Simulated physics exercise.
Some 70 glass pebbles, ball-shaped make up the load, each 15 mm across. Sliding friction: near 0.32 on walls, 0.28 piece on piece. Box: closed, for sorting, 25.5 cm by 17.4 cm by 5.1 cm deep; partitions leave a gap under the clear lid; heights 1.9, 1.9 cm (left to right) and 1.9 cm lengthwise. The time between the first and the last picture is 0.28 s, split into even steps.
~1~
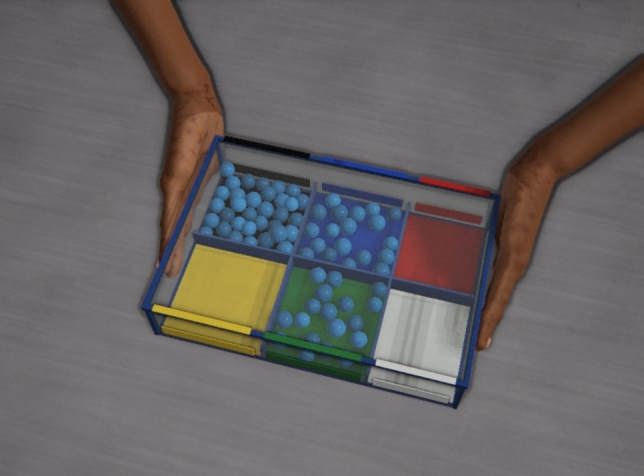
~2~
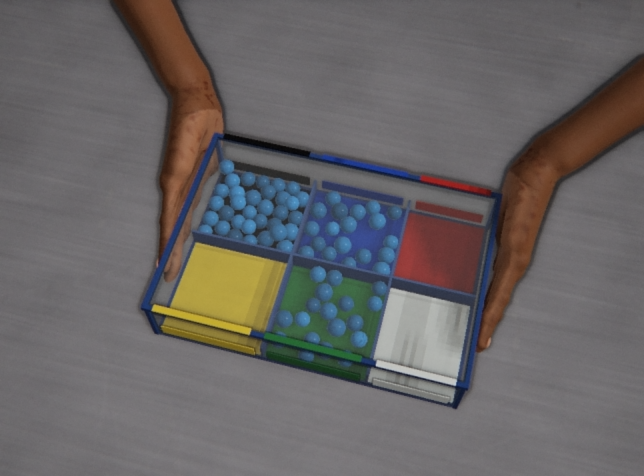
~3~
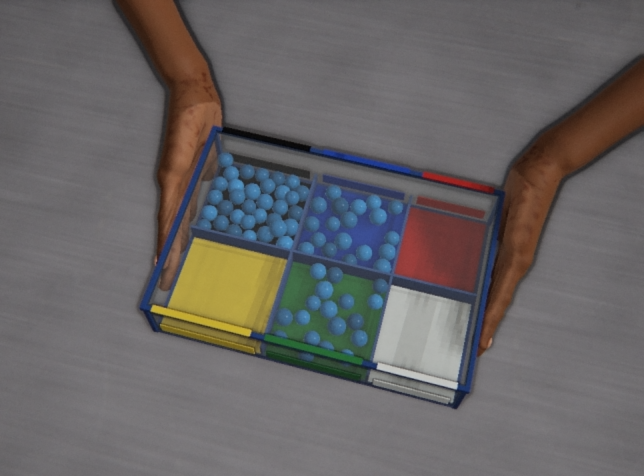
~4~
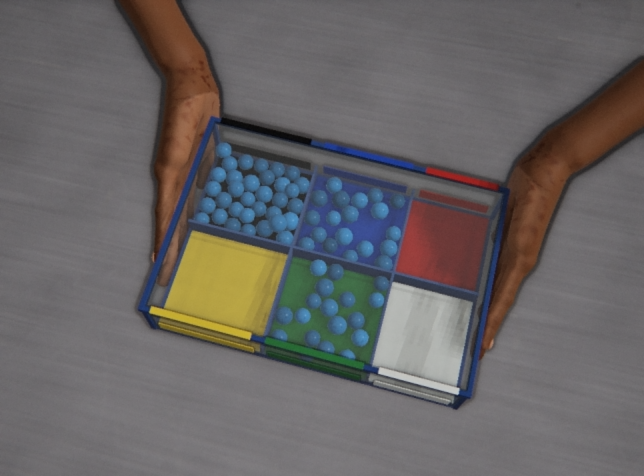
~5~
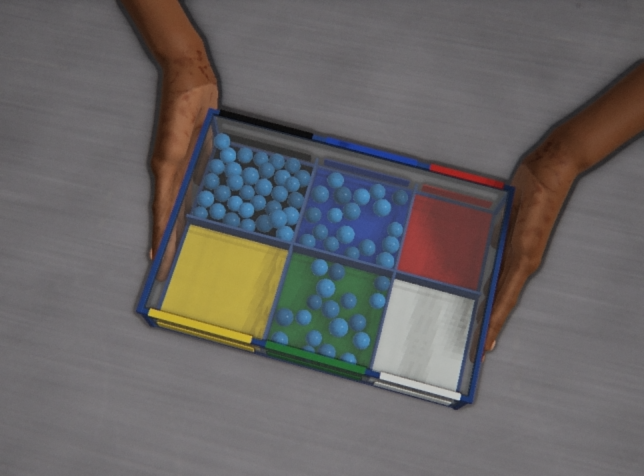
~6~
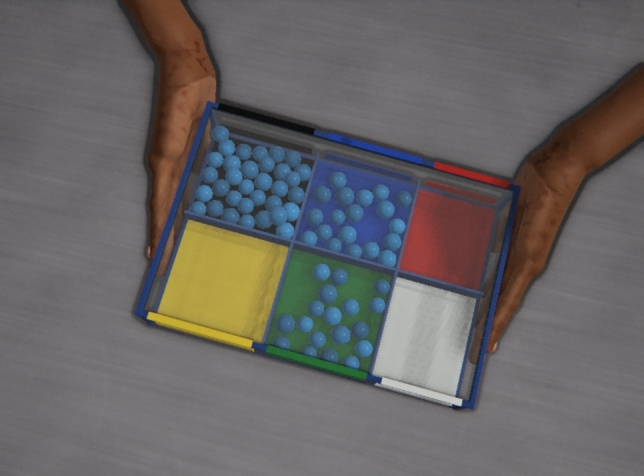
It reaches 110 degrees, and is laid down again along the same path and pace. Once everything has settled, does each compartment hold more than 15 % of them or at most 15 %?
Red compartment: At most 15 %; blue compartment: At most 15 %; green compartment: More than 15 %; yellow compartment: At most 15 %; white compartment: More than 15 %; black compartment: At most 15 %.
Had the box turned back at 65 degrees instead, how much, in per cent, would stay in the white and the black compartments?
Shares: White 5 and black 40, in per cent.
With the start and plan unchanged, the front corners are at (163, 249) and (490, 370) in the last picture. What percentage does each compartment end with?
Red 75; blue 15; green 0; yellow 0; white 15; black 0.
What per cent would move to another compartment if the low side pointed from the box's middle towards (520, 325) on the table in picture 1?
My best guess is some 100 per cent.
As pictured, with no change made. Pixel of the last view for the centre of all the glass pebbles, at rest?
Est. centre at rest: (387, 341) px.
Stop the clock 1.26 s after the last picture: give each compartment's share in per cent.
Red 5; blue 5; green 45; yellow 15; white 25; black 10.
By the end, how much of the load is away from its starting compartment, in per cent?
Near 85 in a hundred.
Then, 1.26 s after the last picture, tilt 110 degrees; red 5 %, blue 5 %, green 45 %, yellow 15 %, white 25 %, black 10 %.
Then, 2.10 s after the last picture, tilt 49 degrees; green 45 %, yellow 5 %, white 50 %.
Then, 2.95 s after the last picture, tilt 0 degrees; green 40 %, yellow 5 %, white 55 %.
In the end, red 0 %, blue 0 %, green 40 %, yellow 5 %, white 55 %, black 0 %.
